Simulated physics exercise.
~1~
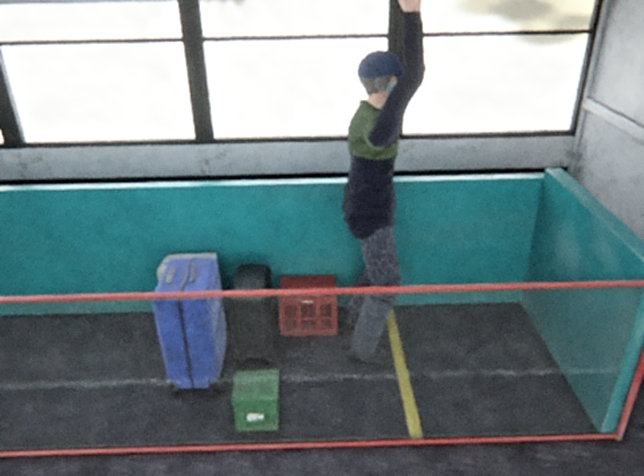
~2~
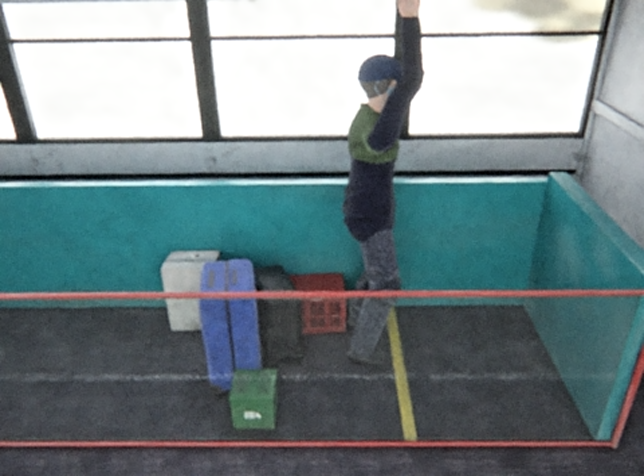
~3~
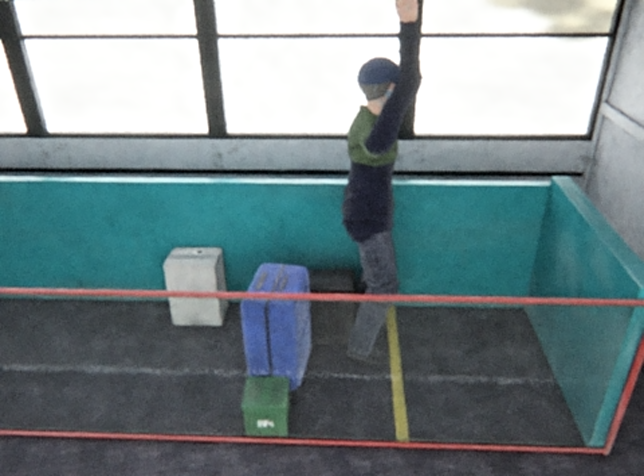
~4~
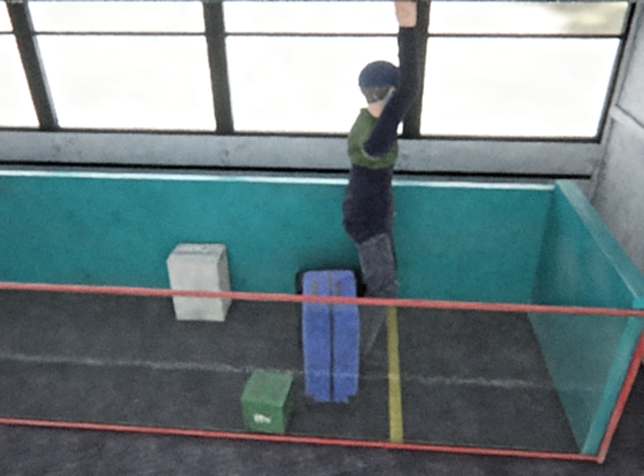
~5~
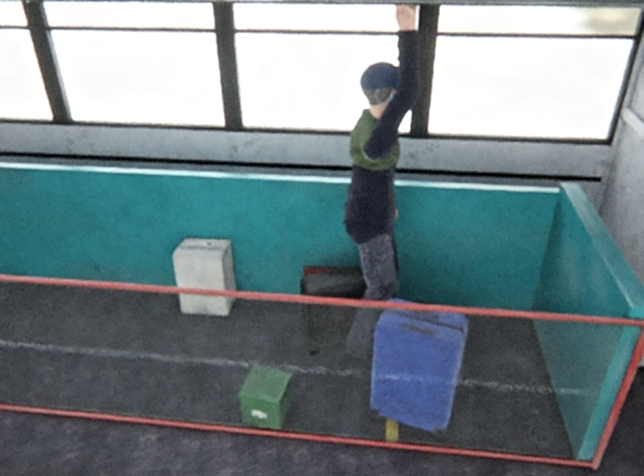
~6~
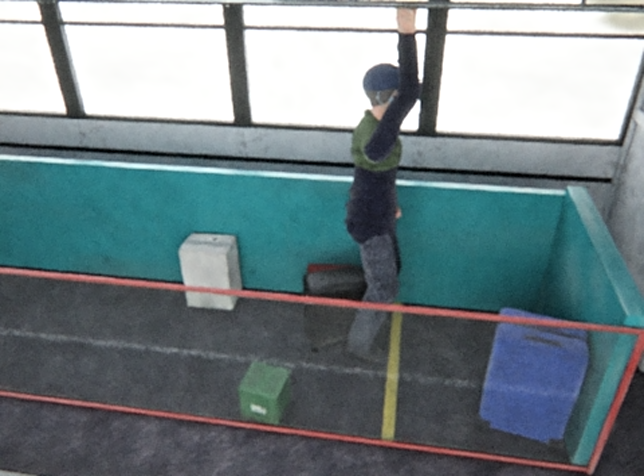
A big blue wheeled case slid rightward across the floor past a person holding on overhead, crossed the yellow line and ended near the right wall, while a small black case, a red crate and, slightly, a green tub also shifted right but stopped short.
